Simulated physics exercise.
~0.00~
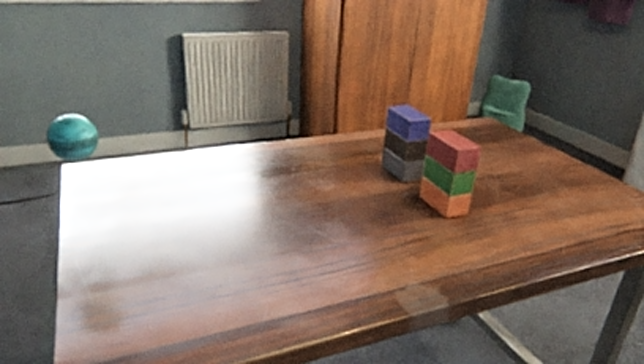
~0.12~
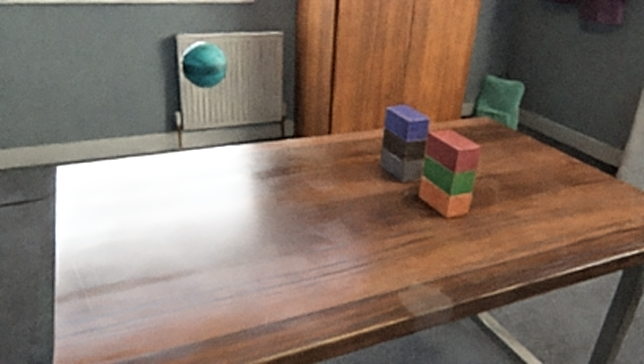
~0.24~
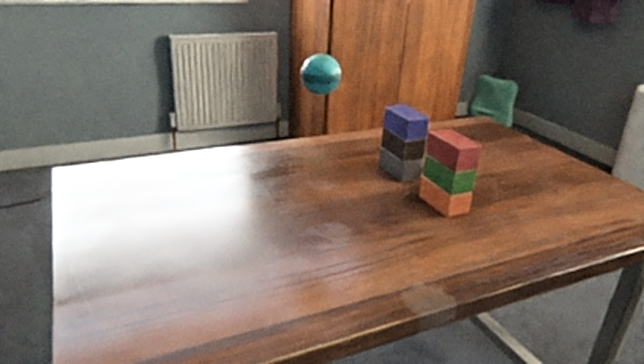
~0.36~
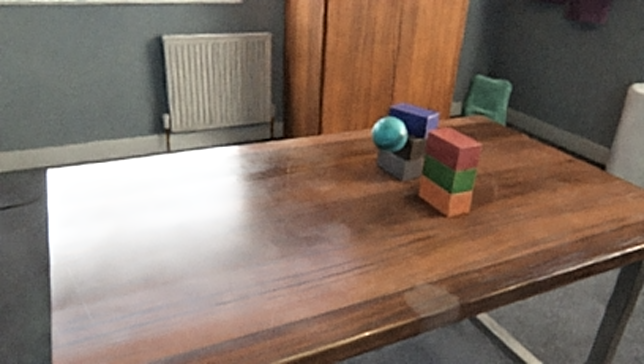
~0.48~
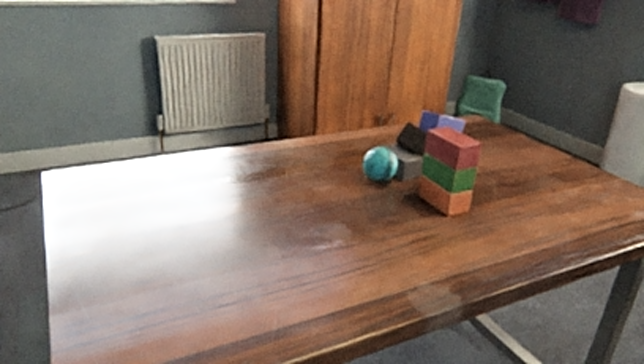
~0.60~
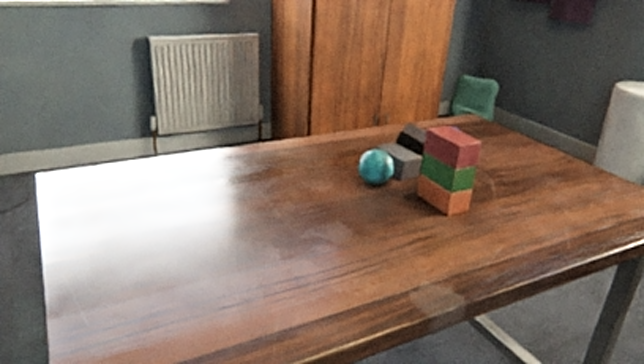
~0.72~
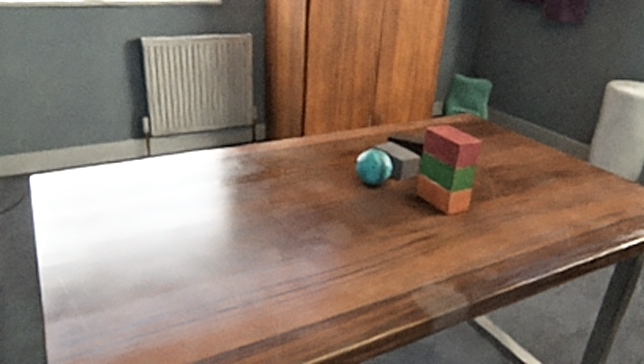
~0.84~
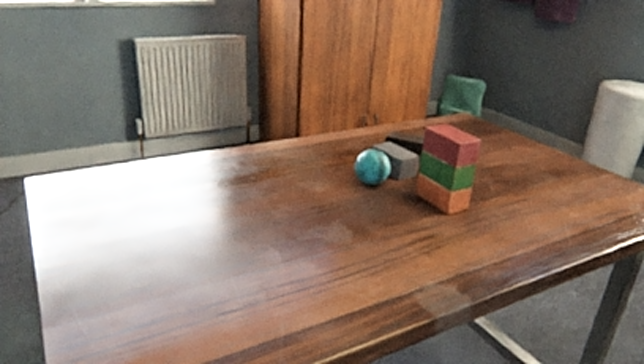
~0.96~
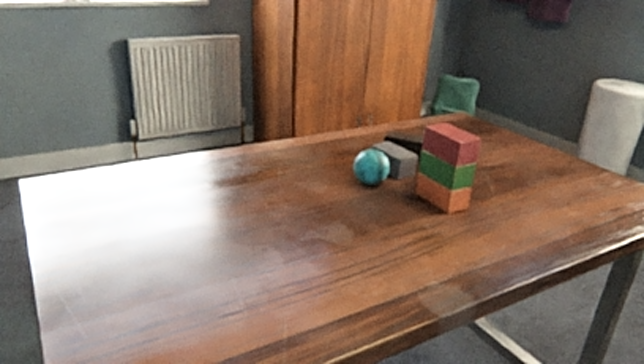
A turquoise ball flew in from the left across a wooden table and struck the rear stack of blocks, knocking the blue block out of sight and toppling the black one behind the grey block, while the red, green and orange stack stayed standing.
